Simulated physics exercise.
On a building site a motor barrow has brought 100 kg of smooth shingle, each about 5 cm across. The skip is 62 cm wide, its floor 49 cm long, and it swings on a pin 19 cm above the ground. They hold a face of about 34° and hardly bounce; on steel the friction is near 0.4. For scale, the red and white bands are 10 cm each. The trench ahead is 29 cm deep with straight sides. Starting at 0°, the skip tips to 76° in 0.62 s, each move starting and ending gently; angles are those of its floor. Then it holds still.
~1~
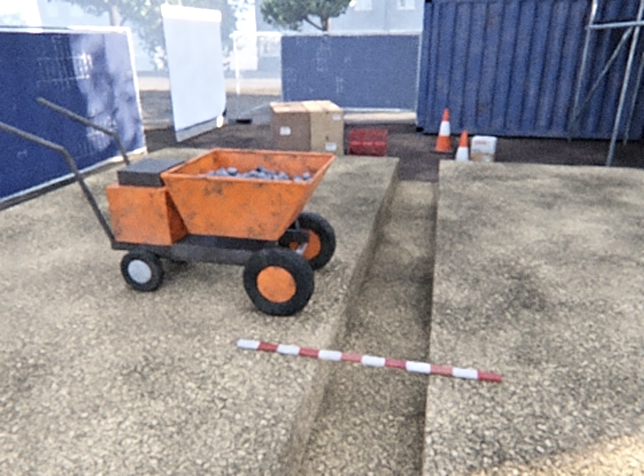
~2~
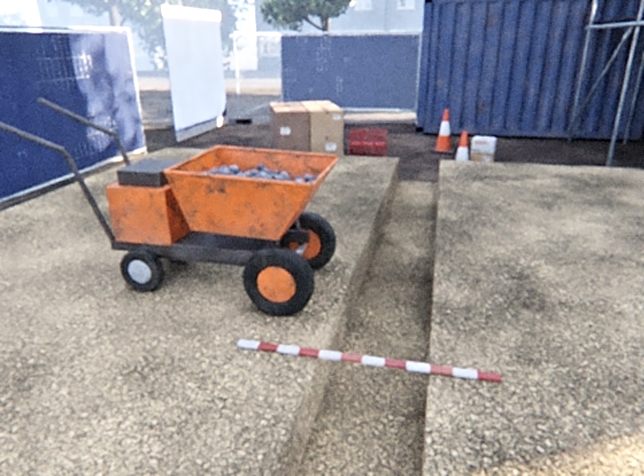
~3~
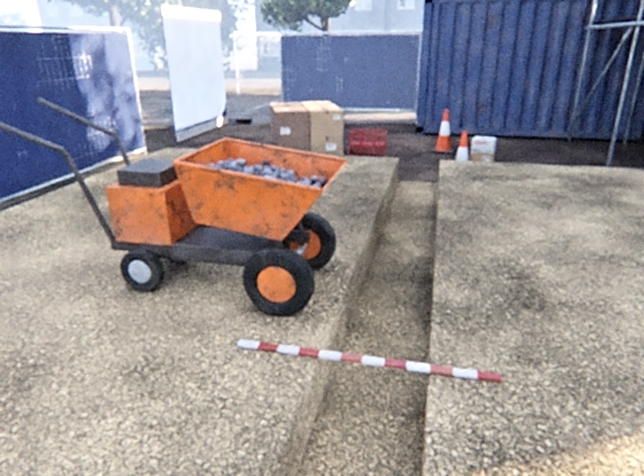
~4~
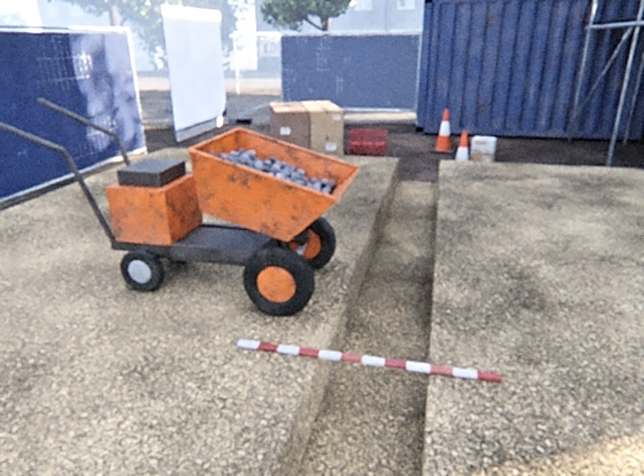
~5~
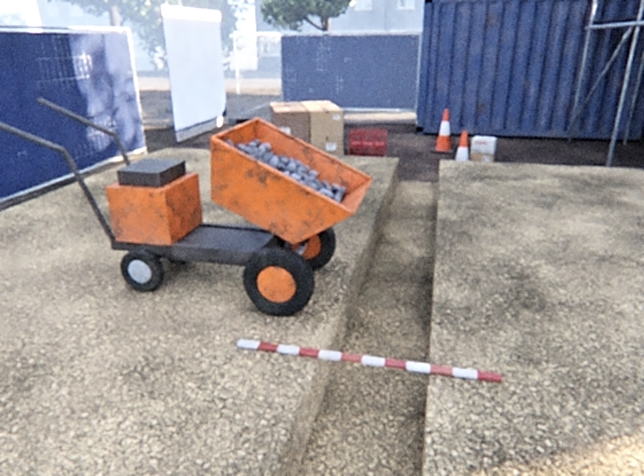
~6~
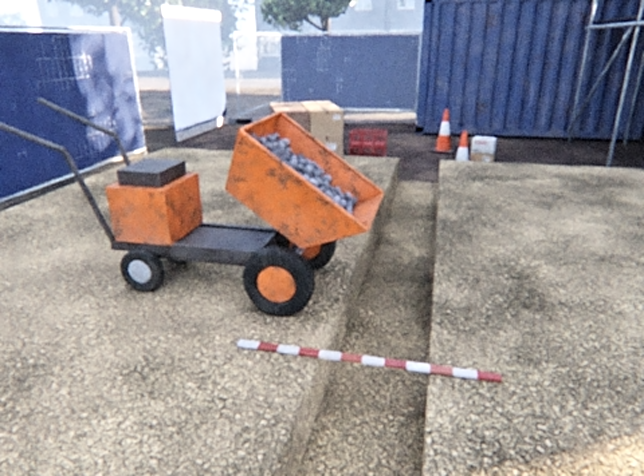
In this clip, an orange motor barrow loaded with grey stones stands beside a narrow trench near a red and white striped pole, and its skip tilts steadily forward to the right, its back end rising high above the flat chassis.
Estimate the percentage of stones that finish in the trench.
Some 57 per cent of it.
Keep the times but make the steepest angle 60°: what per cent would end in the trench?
In that case some 30 per cent.
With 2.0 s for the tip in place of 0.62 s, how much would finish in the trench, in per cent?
It would be near 80 per cent.
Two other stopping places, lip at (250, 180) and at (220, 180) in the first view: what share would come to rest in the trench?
First some 100, then 85 per cent.
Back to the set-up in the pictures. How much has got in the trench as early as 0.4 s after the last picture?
Some 20 per cent.
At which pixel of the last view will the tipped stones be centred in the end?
Near (426, 330).
Then, 0.2 s after the last picture the floor is at 63°, 100 % in the skip; the foremost stones are at (373, 250).
Then, 0.4 s after the last picture the floor is at 76°, 68 % in the skip, 20 % in the trench, 12 % past the trench; the foremost stones are at (459, 302).
Then, 0.8 s after the last picture the floor is at 76°, 16 % in the skip, 40 % in the trench, 44 % past the trench; the foremost stones are at (639, 328).
Then, 2.7 s after the last picture the floor is at 76°, 0 % in the skip, 57 % in the trench, 43 % past the trench; the foremost stones are past the picture's edge.
